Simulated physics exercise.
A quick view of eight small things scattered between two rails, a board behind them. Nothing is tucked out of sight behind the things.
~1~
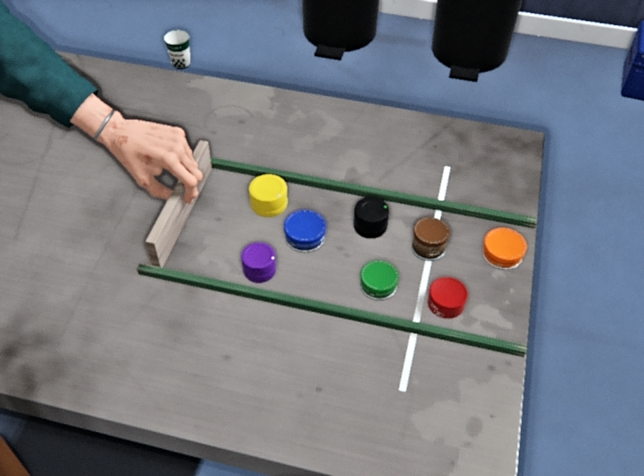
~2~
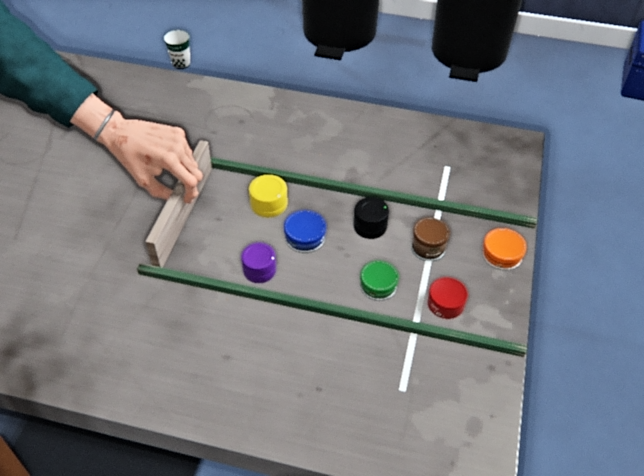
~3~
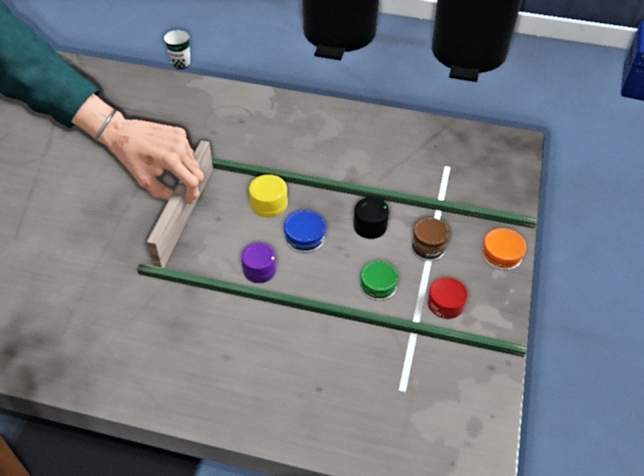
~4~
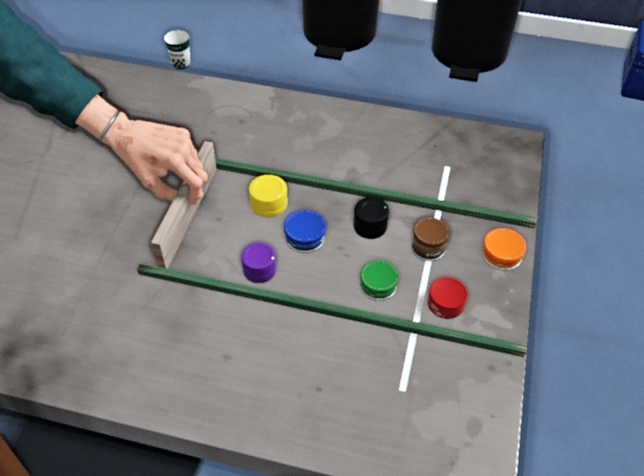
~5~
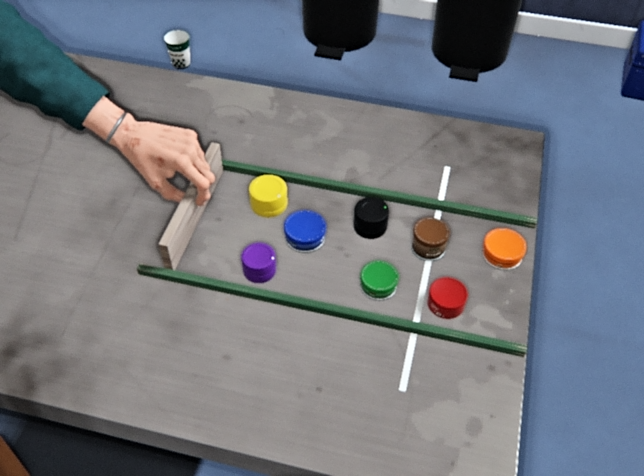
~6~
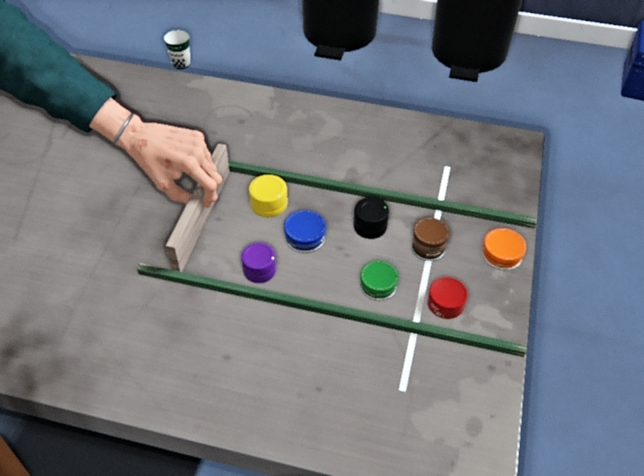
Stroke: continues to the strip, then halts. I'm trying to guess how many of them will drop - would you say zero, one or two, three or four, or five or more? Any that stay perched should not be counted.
Gone: Not a single one.
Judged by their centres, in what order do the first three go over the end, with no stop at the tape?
Sequence: Orange pot; red tub; brown pot.
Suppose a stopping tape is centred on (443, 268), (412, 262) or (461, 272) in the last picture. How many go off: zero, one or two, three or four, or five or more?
Tape one gives none, tape two gives not one, and tape three gives one or two.
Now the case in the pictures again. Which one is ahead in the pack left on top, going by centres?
That's the orange pot, it ends up nearest.
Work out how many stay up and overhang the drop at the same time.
I'd say 1 of them.
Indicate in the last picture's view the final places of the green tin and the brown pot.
Looks like one lands around (470, 294), and the other around (497, 273).
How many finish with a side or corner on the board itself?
At rest, 3 are in contact.
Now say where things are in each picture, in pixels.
Orange pot (504, 249); red tub (447, 298); brown pot (430, 239); board (181, 202); tape (428, 265), in the first frame.
Red tub (447, 298); green tin (379, 281), in the second frame.
Brown pot (430, 240); black lid (371, 218), in the third frame.
Orange pot (504, 249); blue tin (305, 232), in the fourth frame.
Red tub (447, 298); purple lid (259, 263), in the fifth frame.
Orange pot (504, 249); red tub (447, 298); brown pot (430, 240); board (200, 206); tape (428, 265), in the sixth frame.
Early on, none off yet; orange pot at rest near (504, 249); red tub at rest near (447, 298); brown pot at rest near (430, 240).
Finally, the number that fall off is zero.
